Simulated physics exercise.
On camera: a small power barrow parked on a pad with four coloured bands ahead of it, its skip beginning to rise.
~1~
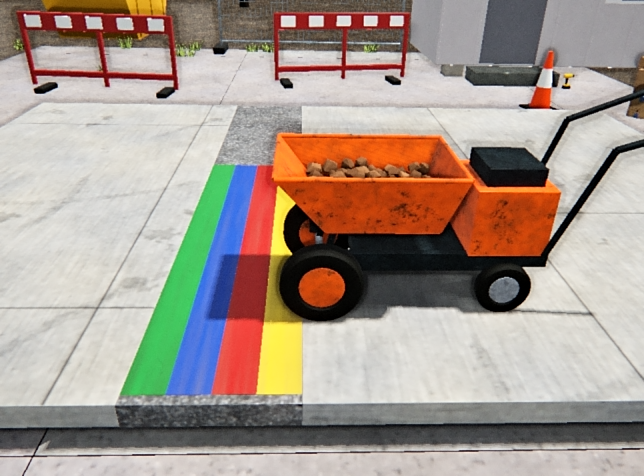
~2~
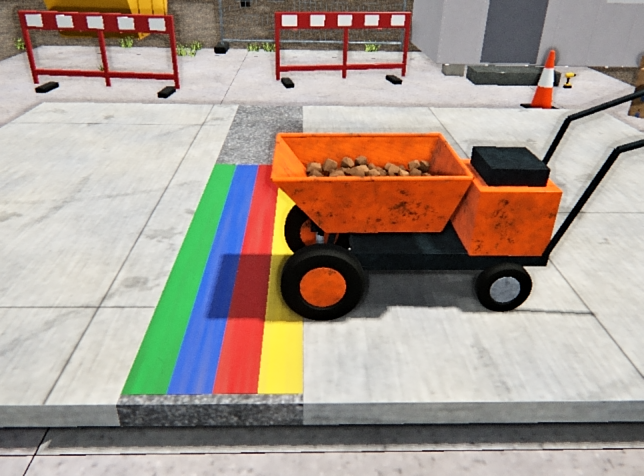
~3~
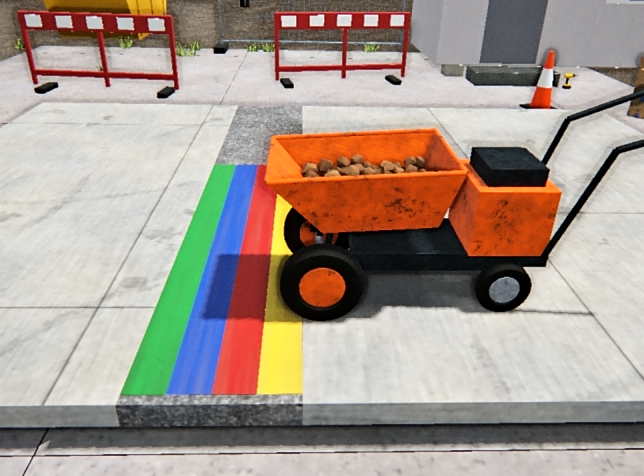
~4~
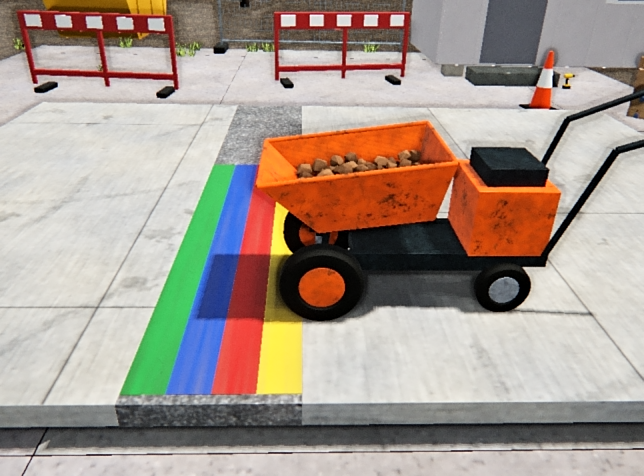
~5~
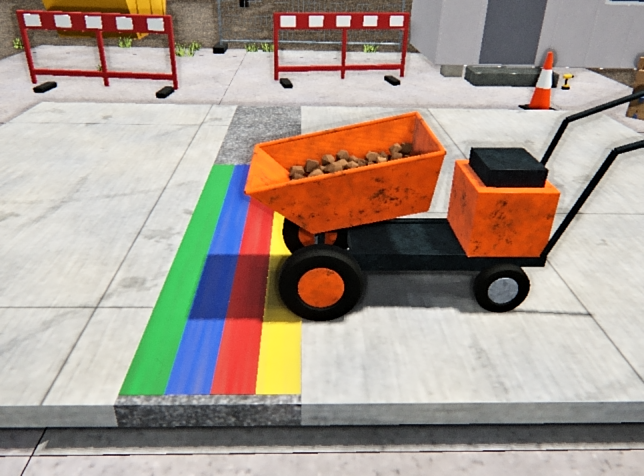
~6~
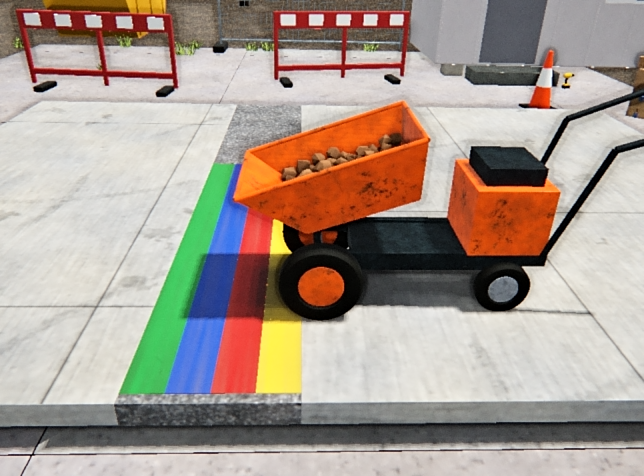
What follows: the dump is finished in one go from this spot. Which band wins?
Most lies over the green band.
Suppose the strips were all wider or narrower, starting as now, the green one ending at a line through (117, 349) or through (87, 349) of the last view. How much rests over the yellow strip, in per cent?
In turn 0 and 0 in a hundred.
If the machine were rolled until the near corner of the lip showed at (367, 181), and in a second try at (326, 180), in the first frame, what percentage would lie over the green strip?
About 10 and 20 per cent.
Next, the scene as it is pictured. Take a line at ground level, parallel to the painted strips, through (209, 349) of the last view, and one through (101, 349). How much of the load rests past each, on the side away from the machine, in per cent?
In turn 80 and 20 in a hundred.
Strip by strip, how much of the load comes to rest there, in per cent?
In per cent, yellow strip 0, red strip 0, blue strip 5 and green strip 35.
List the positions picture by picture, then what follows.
In the first picture, lip of the skip at (274, 180), level; top of the load at (373, 178), clay clods; yellow strip at (282, 345); red strip at (241, 345); blue strip at (201, 346); green strip at (160, 346).
In the second picture, lip of the skip at (273, 180), level; top of the load at (373, 177).
In the third picture, lip of the skip at (267, 183), tipped barely; top of the load at (368, 175).
In the fourth picture, lip of the skip at (258, 187), tipped a little; top of the load at (378, 173).
In the fifth picture, lip of the skip at (247, 193), tipped a little; top of the load at (387, 170).
In the sixth picture, lip of the skip at (236, 200), tipped clearly; top of the load at (376, 163); yellow strip at (281, 344); red strip at (241, 344); blue strip at (200, 344); green strip at (159, 345).
Soon, skip tipped steeply; all in the skip.
A while on, skip tipped right over; about two thirds in the skip; a stray few over the blue strip; about a third over the green strip; a stray few off the paint.
Towards the end, skip tipped right over; about a quarter in the skip; a small part over the blue strip; about a third over the green strip; about a third off the paint.
Finally, skip tipped right over; about a quarter in the skip; none over the yellow strip; none over the red strip; a small part over the blue strip; about a third over the green strip; about a third off the paint.
